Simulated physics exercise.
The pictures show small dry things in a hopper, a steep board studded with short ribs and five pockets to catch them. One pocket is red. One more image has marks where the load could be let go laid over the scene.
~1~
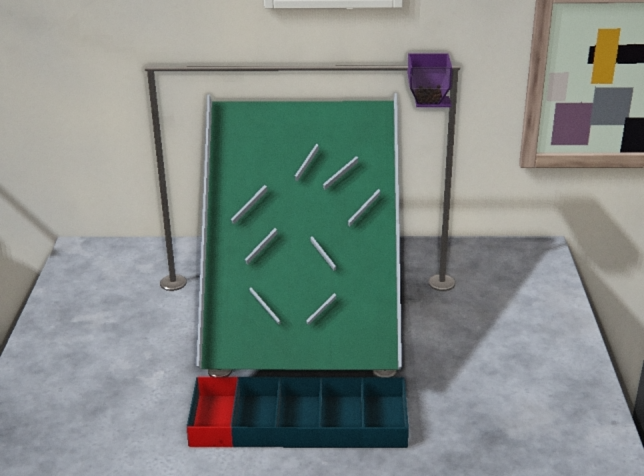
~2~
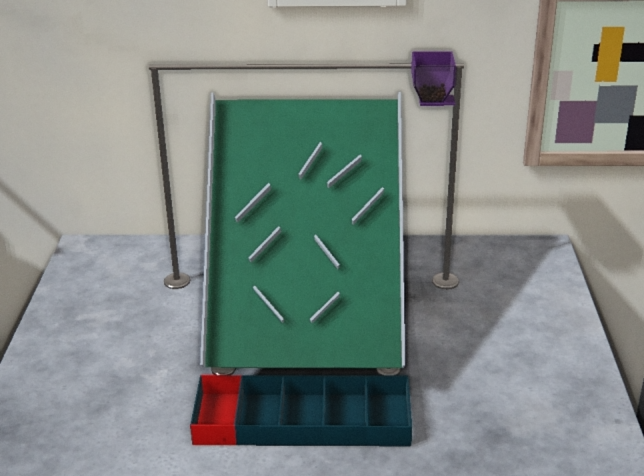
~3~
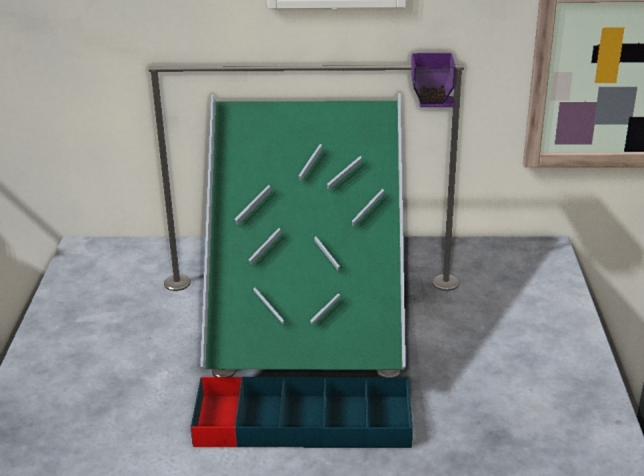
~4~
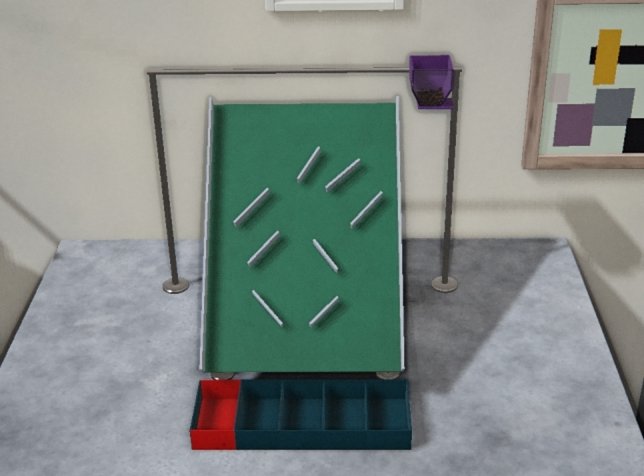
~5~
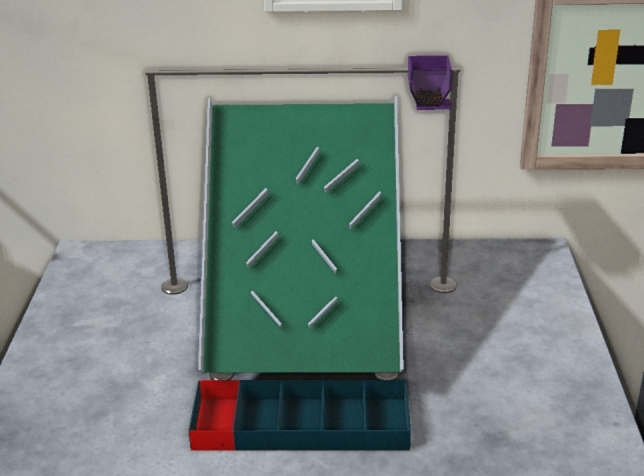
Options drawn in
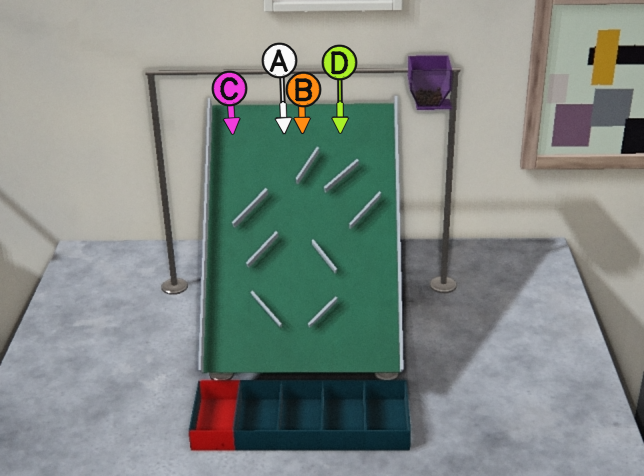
The footage shows a purple hopper holding small brown balls above the upper right of a steep green board with short ribs, with one red and four dark pockets below; nothing moves except a slight shift of the view.
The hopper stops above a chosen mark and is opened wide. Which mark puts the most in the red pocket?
Go for C.
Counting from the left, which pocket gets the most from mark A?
It is the first one.
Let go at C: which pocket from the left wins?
The first.
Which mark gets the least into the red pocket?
Here it is mark D.
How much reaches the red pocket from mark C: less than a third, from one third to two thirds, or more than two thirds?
Mark C gives more than two thirds.
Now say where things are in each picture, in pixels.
The first picture shows hopper (428, 93), chocolate balls, door shut.
The second picture shows ribs (299, 174) to (321, 143), (328, 183) to (361, 155), (235, 218) to (269, 184).
The third picture shows ribs (353, 222) to (383, 189), (249, 260) to (280, 229), (315, 237) to (339, 267).
The fourth picture shows ribs (253, 291) to (282, 324), (310, 324) to (338, 297).
The fifth picture shows red pocket (212, 439), number 1 of 5 from the left.
On the marked copy, mark A meets the board at (283, 127); mark B meets the board at (302, 127); mark C meets the board at (232, 128); mark D meets the board at (340, 127).
With A, roughly half in the red pocket, roughly a third in other pockets, about a tenth outside the box.
With B, roughly half in the red pocket, roughly a third in other pockets, about a tenth outside the box.
With C, the larger part in the red pocket, about a tenth in other pockets, about a tenth outside the box.
With D, about a tenth in the red pocket, the larger part in other pockets, about a tenth outside the box.
